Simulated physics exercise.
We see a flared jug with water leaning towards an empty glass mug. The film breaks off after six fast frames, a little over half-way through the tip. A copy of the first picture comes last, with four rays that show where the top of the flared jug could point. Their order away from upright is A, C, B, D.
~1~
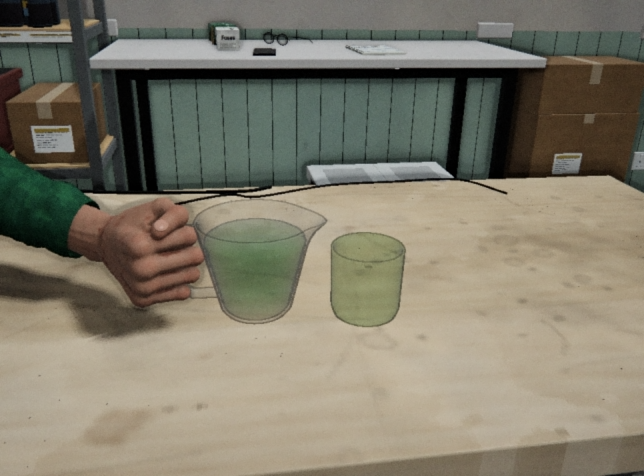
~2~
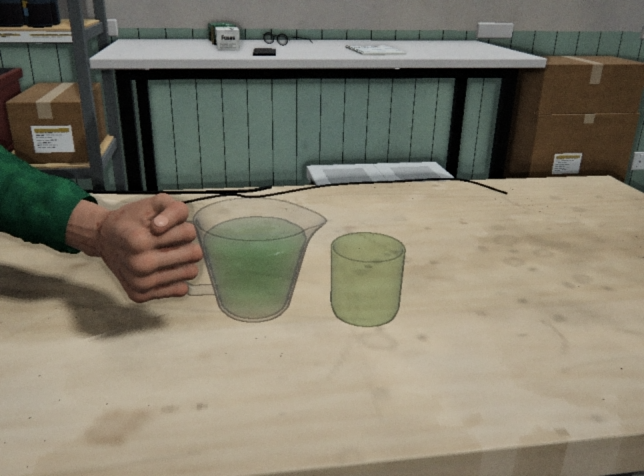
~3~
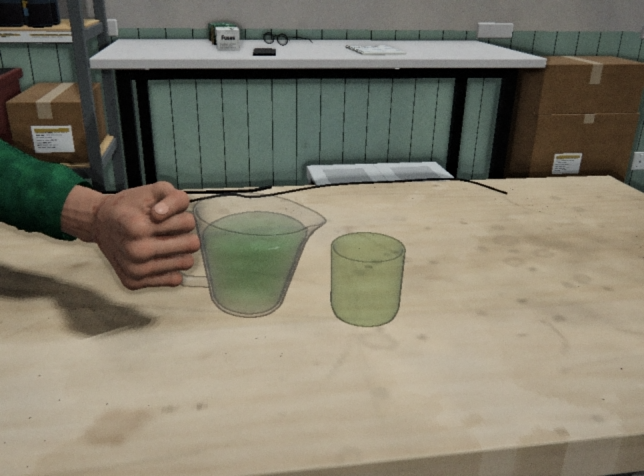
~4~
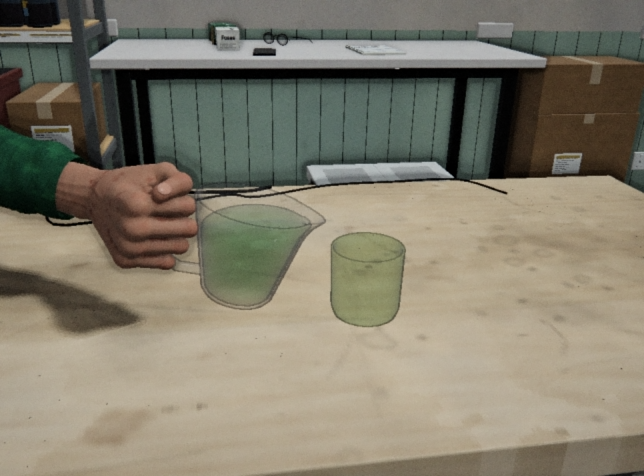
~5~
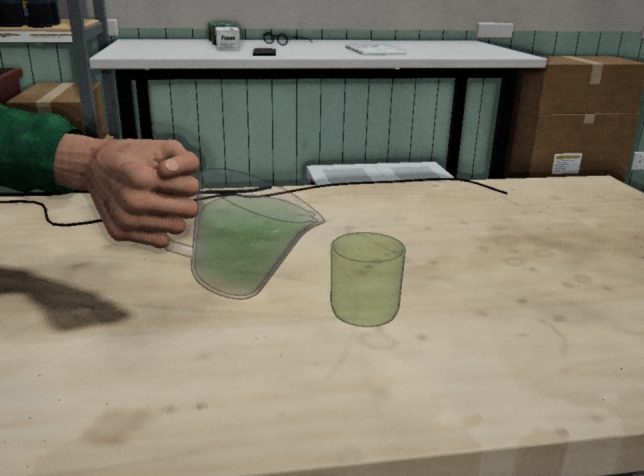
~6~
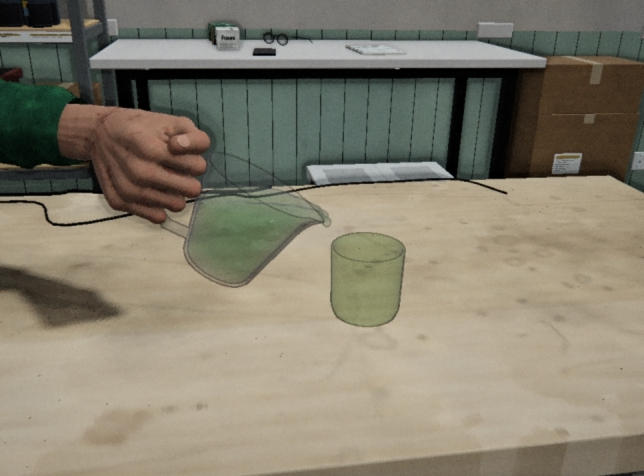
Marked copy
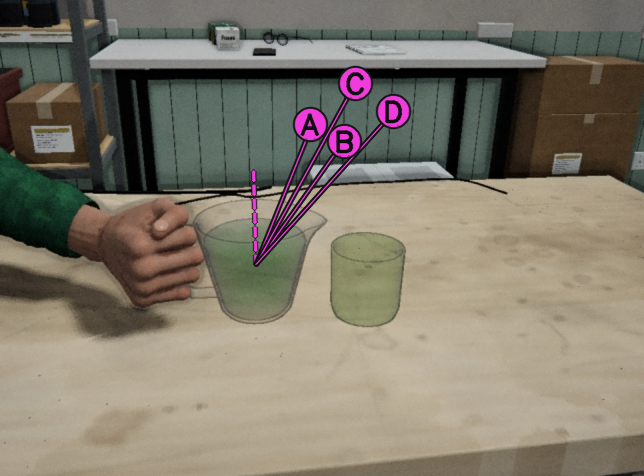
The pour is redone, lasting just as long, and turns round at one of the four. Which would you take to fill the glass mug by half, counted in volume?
D.
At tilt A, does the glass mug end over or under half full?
Under half.
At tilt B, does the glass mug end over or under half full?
Under half.
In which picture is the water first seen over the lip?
Picture 6.
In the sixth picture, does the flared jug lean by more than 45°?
No, it does not.
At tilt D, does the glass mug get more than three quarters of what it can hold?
No.
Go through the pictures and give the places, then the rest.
The first frame shows upright, lip at (325, 219); rim of the glass mug round (368, 246); nothing has left yet.
The second frame shows upright, lip at (325, 219); nothing has left yet.
The third frame shows tipped about 6°, lip at (324, 219); nothing has left yet.
The fourth frame shows tipped about 13°, lip at (324, 219); nothing has left yet.
The fifth frame shows tipped about 21°, lip at (324, 219); nothing has left yet.
The sixth frame shows tipped about 30°, lip at (323, 219); water is over the lip, down to (323, 219).
In magenta, A at (305, 141); B at (333, 155); C at (347, 98); D at (382, 124).
With A, the glass mug ends with about 7 % of what it can hold.
With B, the glass mug ends with about 33 % of what it can hold.
With C, the glass mug ends with about 19 % of what it can hold.
With D, the glass mug ends with about 49 % of what it can hold.
